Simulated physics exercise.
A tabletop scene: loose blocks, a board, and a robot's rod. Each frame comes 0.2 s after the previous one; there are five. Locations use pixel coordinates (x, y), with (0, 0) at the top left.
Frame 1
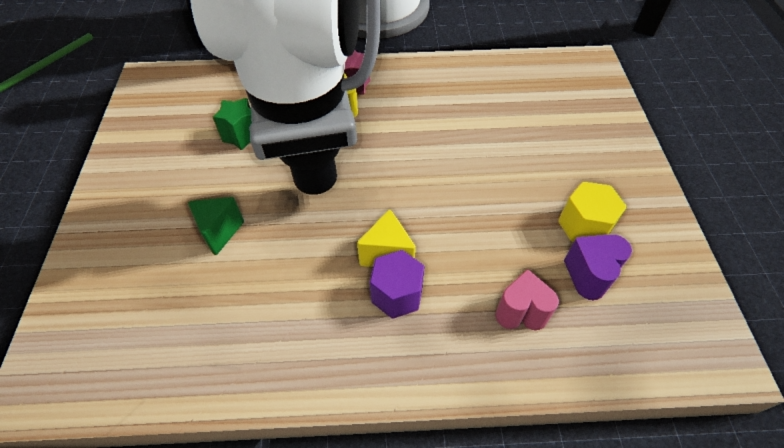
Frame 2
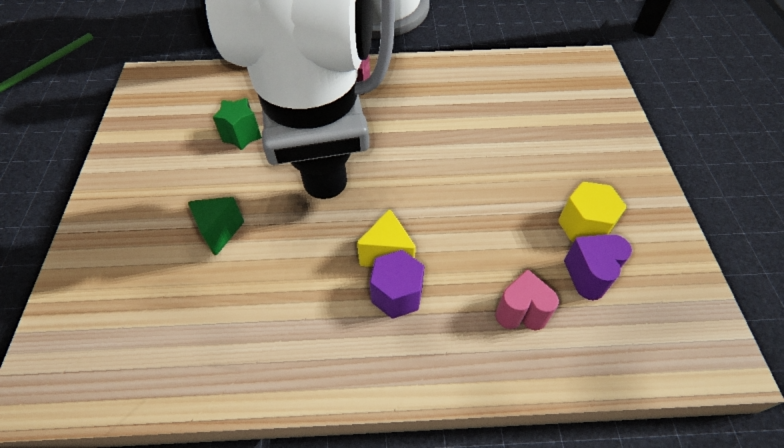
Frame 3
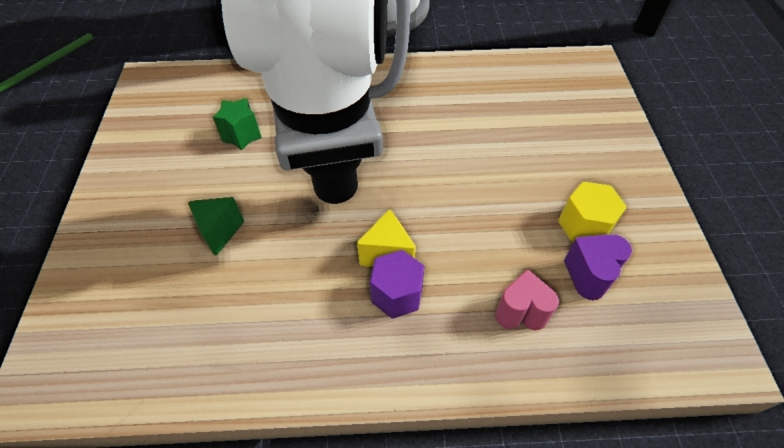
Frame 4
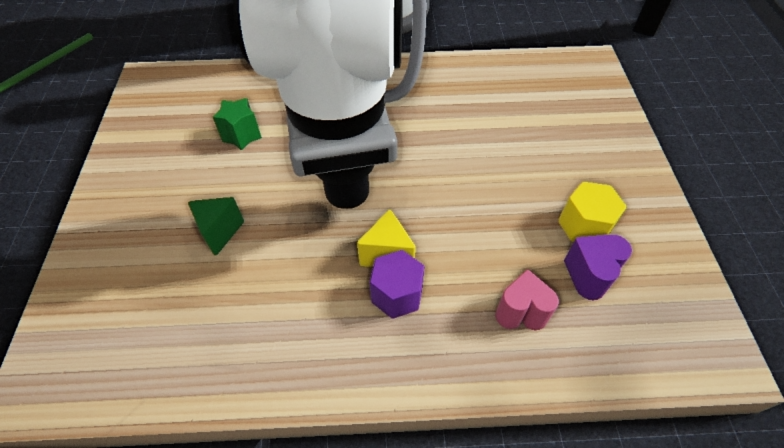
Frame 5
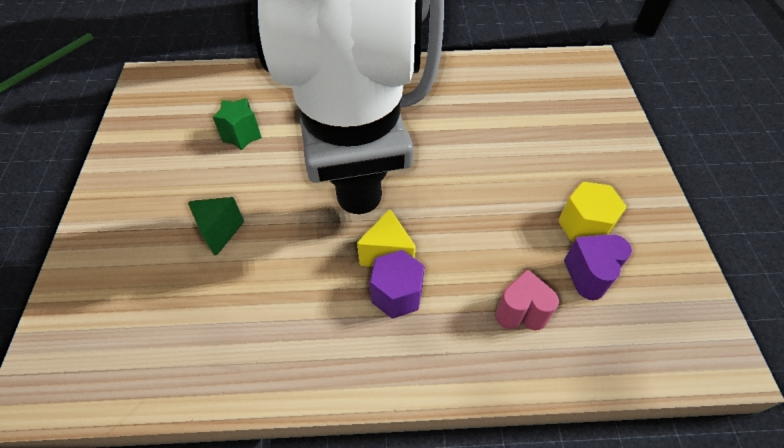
Robot arm with a dark rod moving slowly right and nearer across a wooden board, the colourful blocks around it staying still.
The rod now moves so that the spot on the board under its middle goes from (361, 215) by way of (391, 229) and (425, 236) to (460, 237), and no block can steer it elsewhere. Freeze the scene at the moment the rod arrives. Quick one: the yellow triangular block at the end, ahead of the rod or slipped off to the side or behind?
I'd say the yellow triangular block has slipped off and sits beside or behind the rod.
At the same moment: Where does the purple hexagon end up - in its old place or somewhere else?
At the moment the path ends, the purple hexagon no longer stands where it did.
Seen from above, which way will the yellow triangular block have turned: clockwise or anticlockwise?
It spins with the clock.
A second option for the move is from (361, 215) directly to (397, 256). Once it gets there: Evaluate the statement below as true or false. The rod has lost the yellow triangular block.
That is false.
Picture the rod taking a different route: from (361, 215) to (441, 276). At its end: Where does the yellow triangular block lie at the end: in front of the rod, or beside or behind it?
I'm fairly sure the yellow triangular block rides along ahead of the rod to the very end.
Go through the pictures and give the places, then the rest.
Rod tip (316, 179); block tops, yellow triangular block (387, 233); purple hexagon (397, 274); pink heart-shaped block (531, 293), in the first picture.
Rod (326, 184); blocks unchanged, in the second picture.
Rod (336, 188); blocks unchanged, in the third picture.
Rod (348, 193); blocks unchanged, in the fourth picture.
Rod (360, 198); yellow triangular block (387, 233); purple hexagon (397, 274); pink heart-shaped block (531, 293), in the fifth picture.
On the path given first. Halfway along, rod (409, 217); yellow triangular block (417, 245), turned 35° clockwise; purple hexagon (402, 285), turned 25° clockwise.
At the end, rod (463, 220); yellow triangular block (430, 248), turned 65° clockwise; purple hexagon (402, 286), turned 30° clockwise; pink heart-shaped block in place.
